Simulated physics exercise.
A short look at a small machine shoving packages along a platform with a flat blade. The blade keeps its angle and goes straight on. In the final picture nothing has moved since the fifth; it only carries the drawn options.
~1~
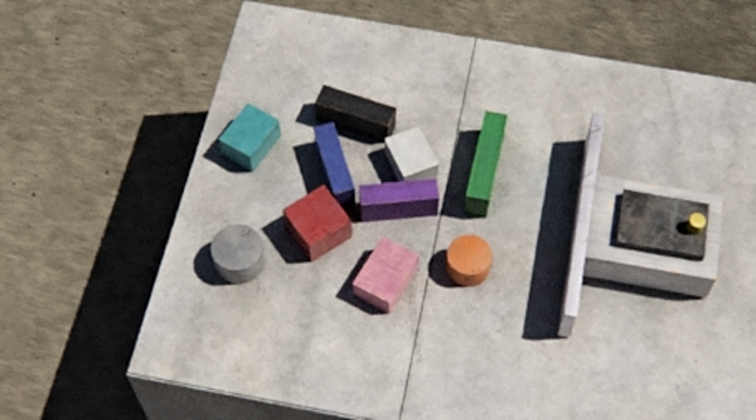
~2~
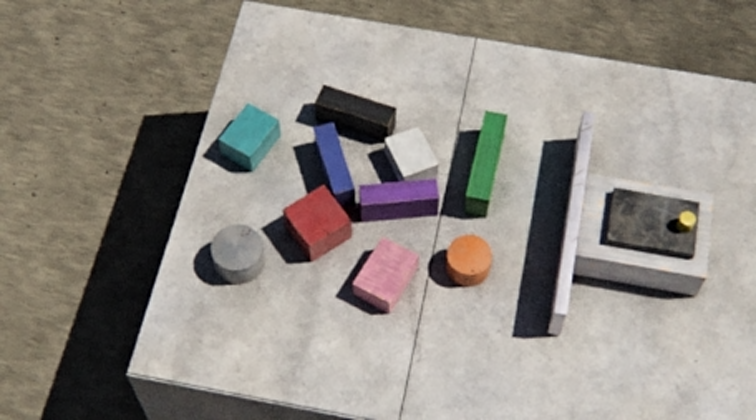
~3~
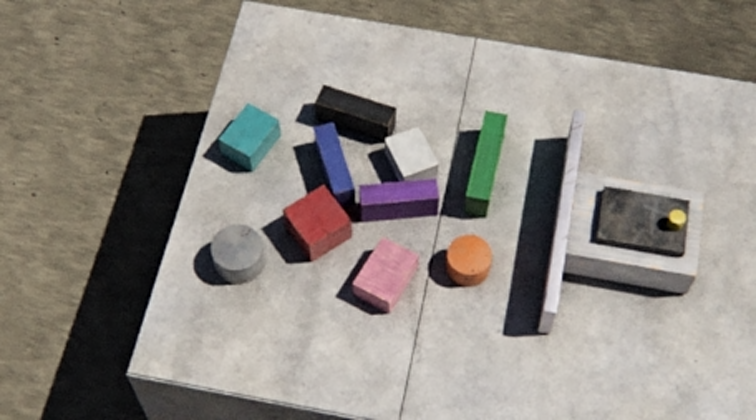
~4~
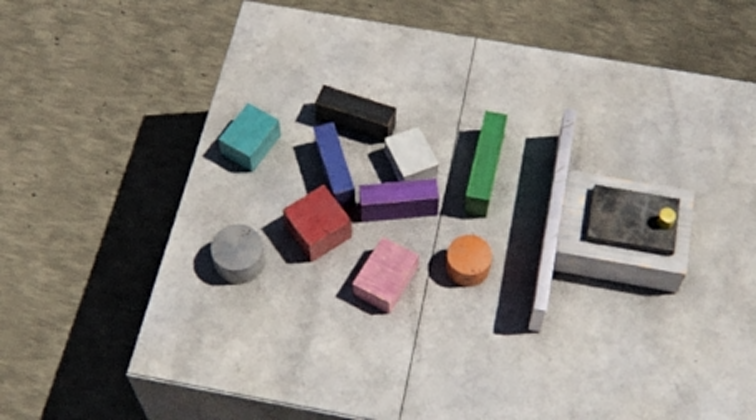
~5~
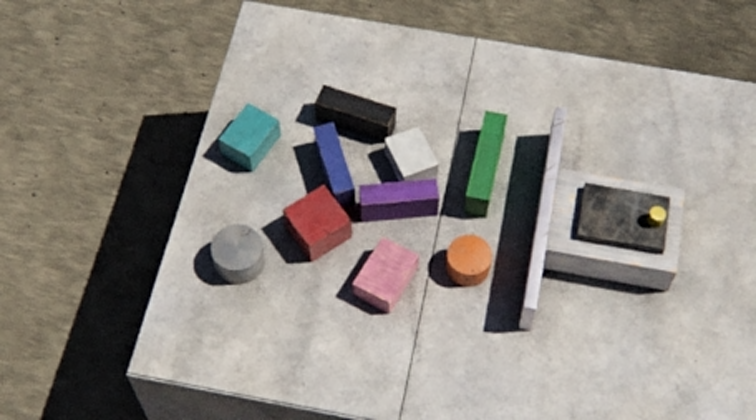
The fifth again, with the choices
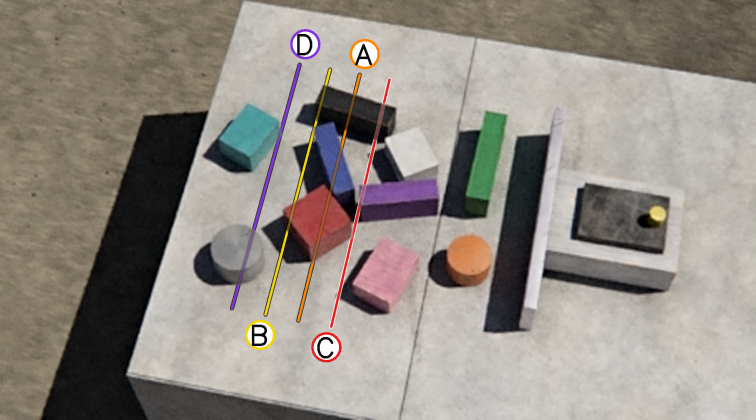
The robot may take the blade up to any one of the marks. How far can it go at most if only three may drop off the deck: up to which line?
D.
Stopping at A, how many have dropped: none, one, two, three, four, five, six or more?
By then, none.
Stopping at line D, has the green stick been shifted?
Yes.
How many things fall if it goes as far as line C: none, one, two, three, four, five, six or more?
The count is none.
On the marked copy, A at (331, 191); B at (299, 186); C at (362, 197); D at (268, 180).
With D. Early on, robot (515, 198); blue bar (326, 165); red crate (312, 227).
Further on, robot (414, 181); turquoise crate (236, 130); blue bar (257, 145).
At the end, robot (337, 167); turquoise crate over the edge; blue bar over the edge; three fallen.
As for the rest, A is within the limit but short; B is within the limit but short; C is within the limit but short.
